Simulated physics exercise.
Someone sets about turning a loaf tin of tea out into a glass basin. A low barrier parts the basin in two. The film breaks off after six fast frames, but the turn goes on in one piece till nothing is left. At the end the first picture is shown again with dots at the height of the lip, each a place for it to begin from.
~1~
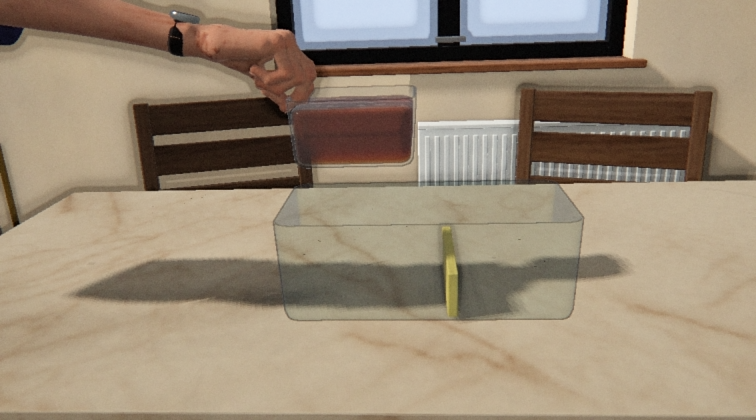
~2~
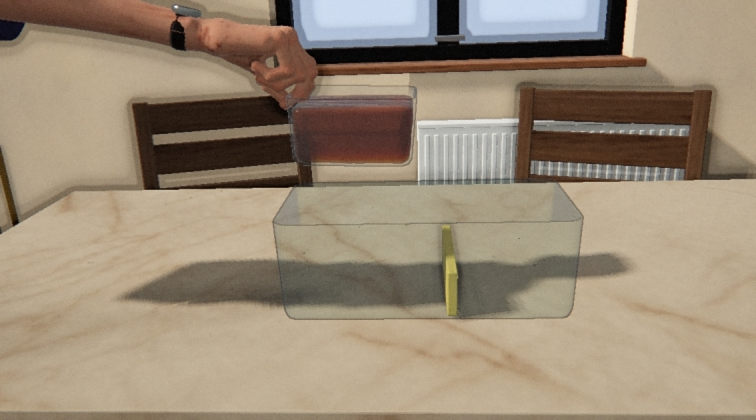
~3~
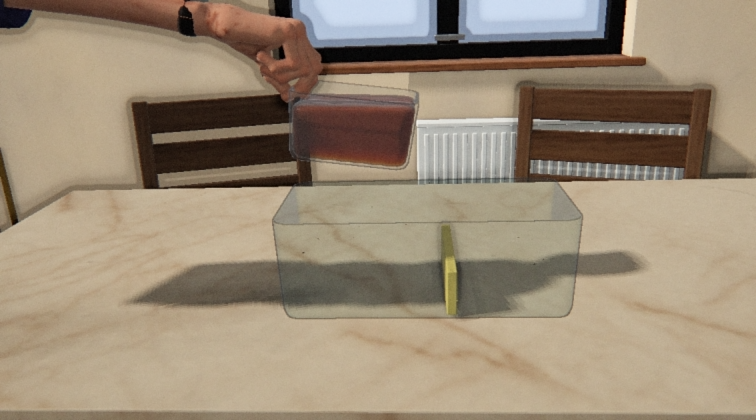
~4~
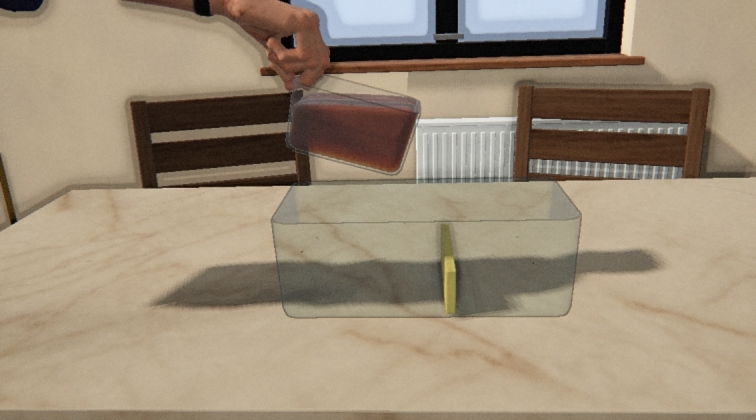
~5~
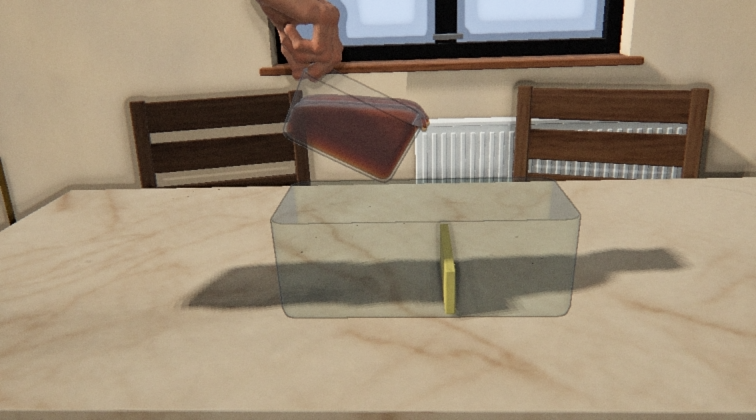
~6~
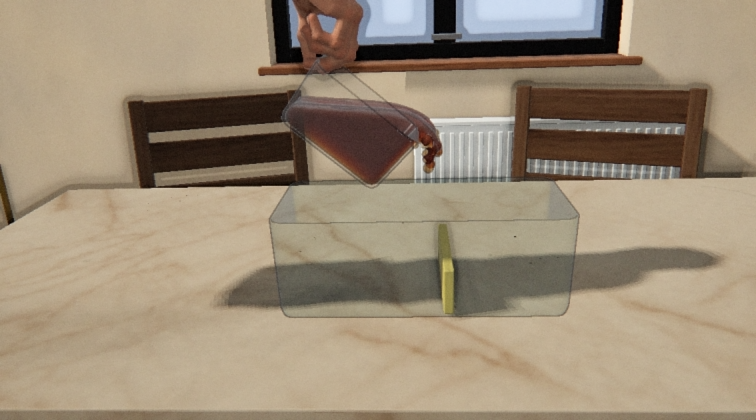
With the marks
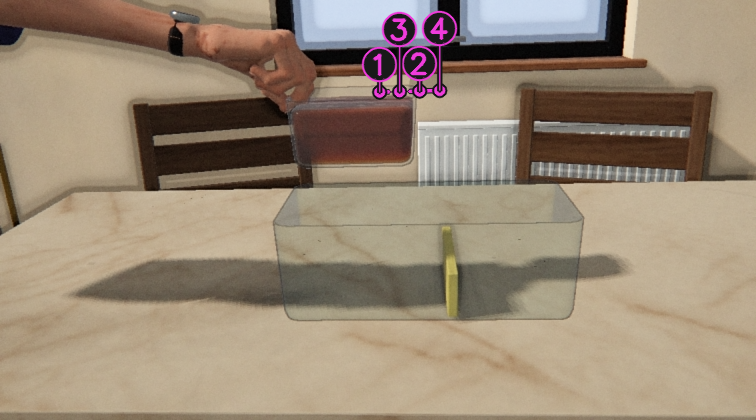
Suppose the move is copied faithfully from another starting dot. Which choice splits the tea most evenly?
Use dot 3.
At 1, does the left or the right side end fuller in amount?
The left one.
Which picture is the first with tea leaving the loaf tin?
In picture 5.
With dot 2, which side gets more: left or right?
More ends on the right.
In magenta, 1 at (379, 92); 2 at (419, 91); 3 at (399, 91); 4 at (439, 90).
With 1, about 79 % ends left of the wall and 18 % right of it; 3 % is lost outside.
With 2, about 28 % ends left of the wall and 71 % right of it.
With 3, about 48 % ends left of the wall and 51 % right of it.
With 4, about 16 % ends left of the wall and 83 % right of it.
